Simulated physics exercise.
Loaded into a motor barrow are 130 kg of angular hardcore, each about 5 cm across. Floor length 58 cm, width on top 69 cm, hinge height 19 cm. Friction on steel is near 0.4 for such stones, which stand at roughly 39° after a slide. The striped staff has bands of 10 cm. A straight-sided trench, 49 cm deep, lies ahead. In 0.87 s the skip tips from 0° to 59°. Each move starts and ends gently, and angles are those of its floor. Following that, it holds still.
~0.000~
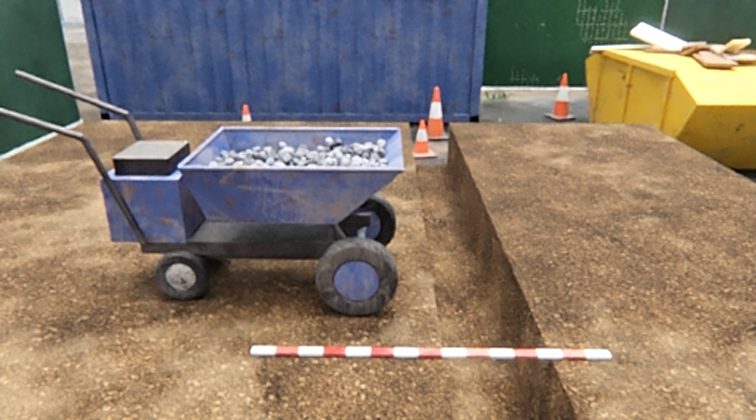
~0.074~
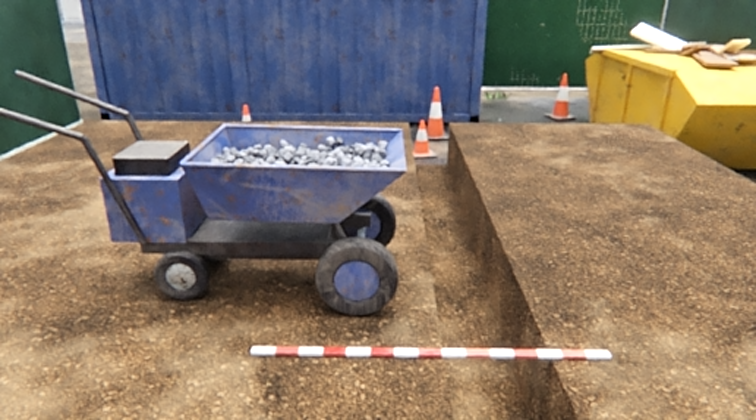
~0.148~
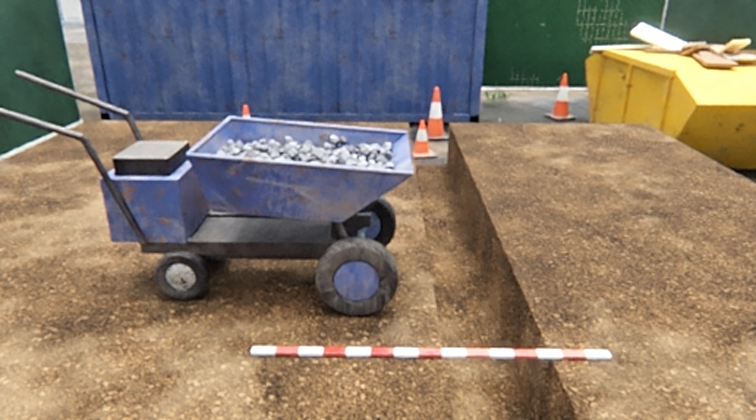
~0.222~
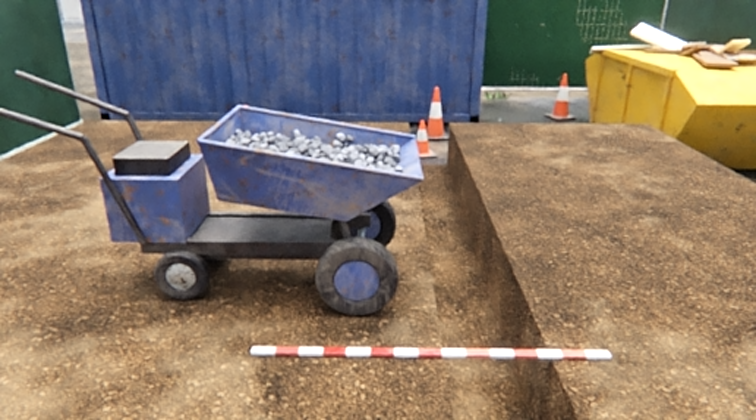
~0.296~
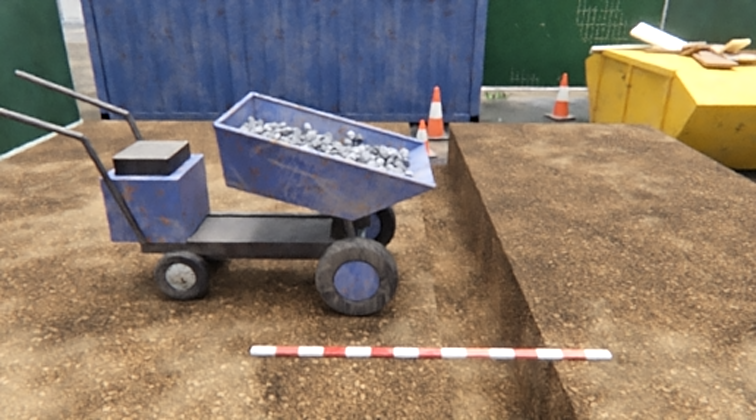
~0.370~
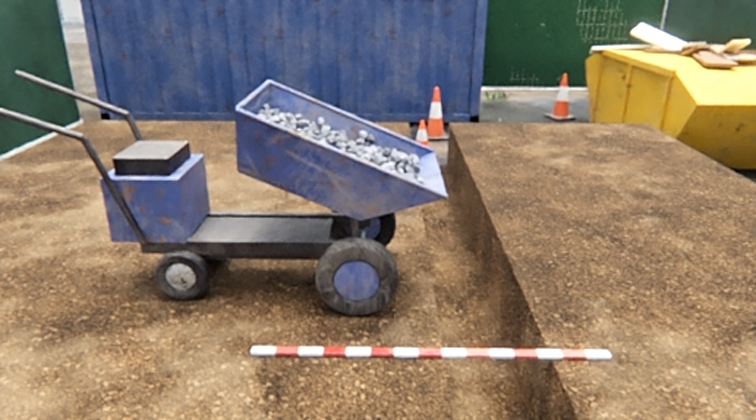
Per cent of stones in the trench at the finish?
About 60 %.
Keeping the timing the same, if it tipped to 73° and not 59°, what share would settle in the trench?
Roughly 75% would end there.
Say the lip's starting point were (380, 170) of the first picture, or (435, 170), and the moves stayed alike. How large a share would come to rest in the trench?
First spot about 75, second spot about 35 per cent.
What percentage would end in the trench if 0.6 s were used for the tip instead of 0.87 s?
Around 50 per cent would end in the trench.
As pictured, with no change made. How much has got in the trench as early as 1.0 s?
At that moment: Approx. 10 %.
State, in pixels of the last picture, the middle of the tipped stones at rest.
About (493, 348).
After 0.6 s the floor is at 50°; 100 % in the skip; the foremost stones are at (455, 213).
After 1.0 s the floor is at 59°; 90 % in the skip, 10 % in the trench; the foremost stones are at (509, 264).
After 1.3 s the floor is at 59°; 49 % in the skip, 36 % in the trench, 15 % past the trench; the foremost stones are at (586, 285).
After 3.3 s the floor is at 59°; 24 % in the skip, 60 % in the trench, 17 % past the trench; the foremost stones are at (635, 287).
